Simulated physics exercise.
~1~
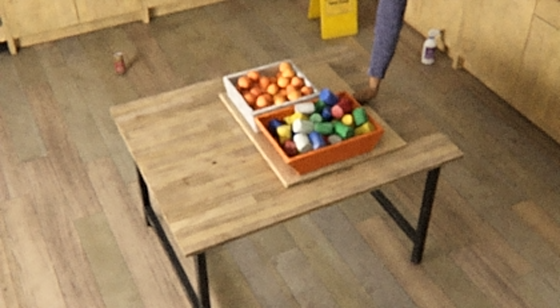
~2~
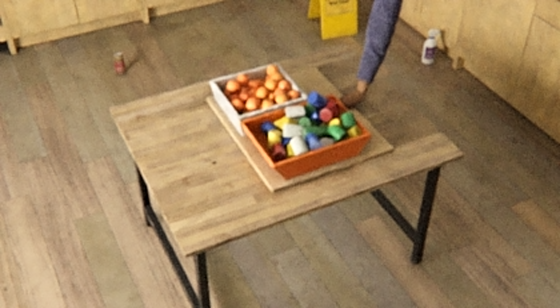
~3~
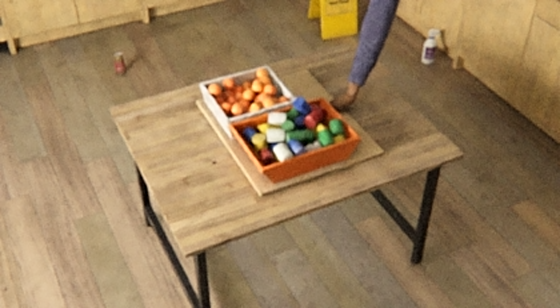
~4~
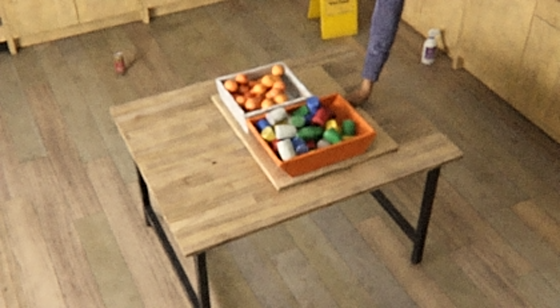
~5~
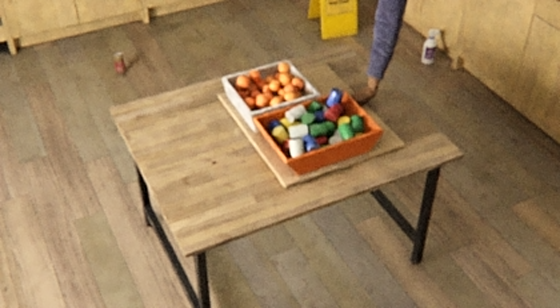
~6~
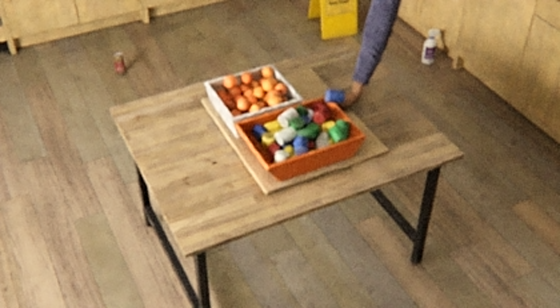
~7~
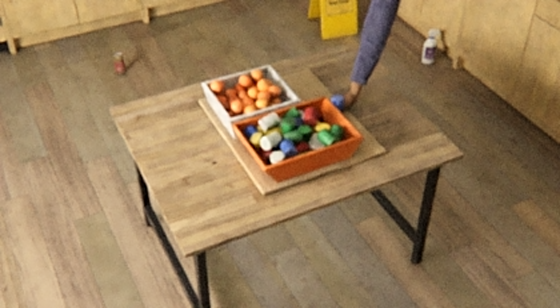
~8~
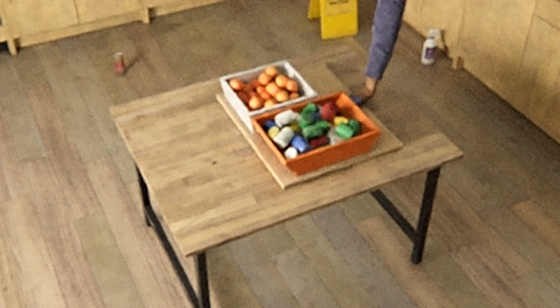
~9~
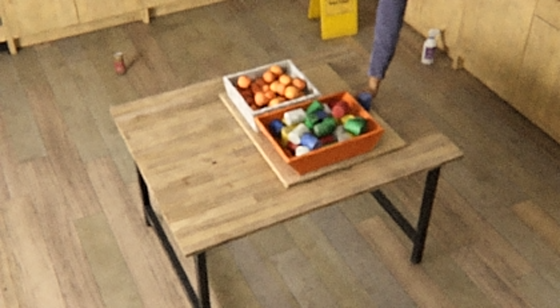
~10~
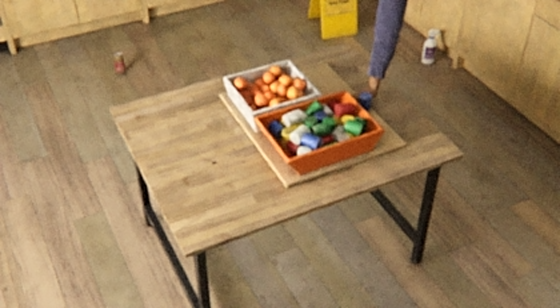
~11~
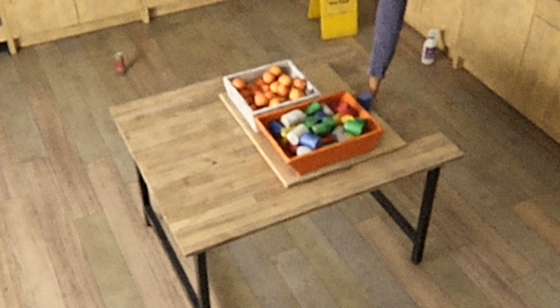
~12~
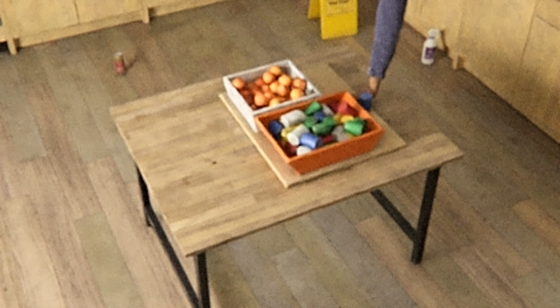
An orange tray heaped with small red, blue, green, yellow and white pieces sits beside a white tray of orange ones, both on a board on a low wooden table, seen from above in a wood-floored room. A hand reaching in from the upper right slides the board left, then back right. It pushes left again, and a blue piece rises at the orange tray's far edge beside the hand. The board returns right as the contents shift. Finally it rests, the hand still beside it and both trays still full.
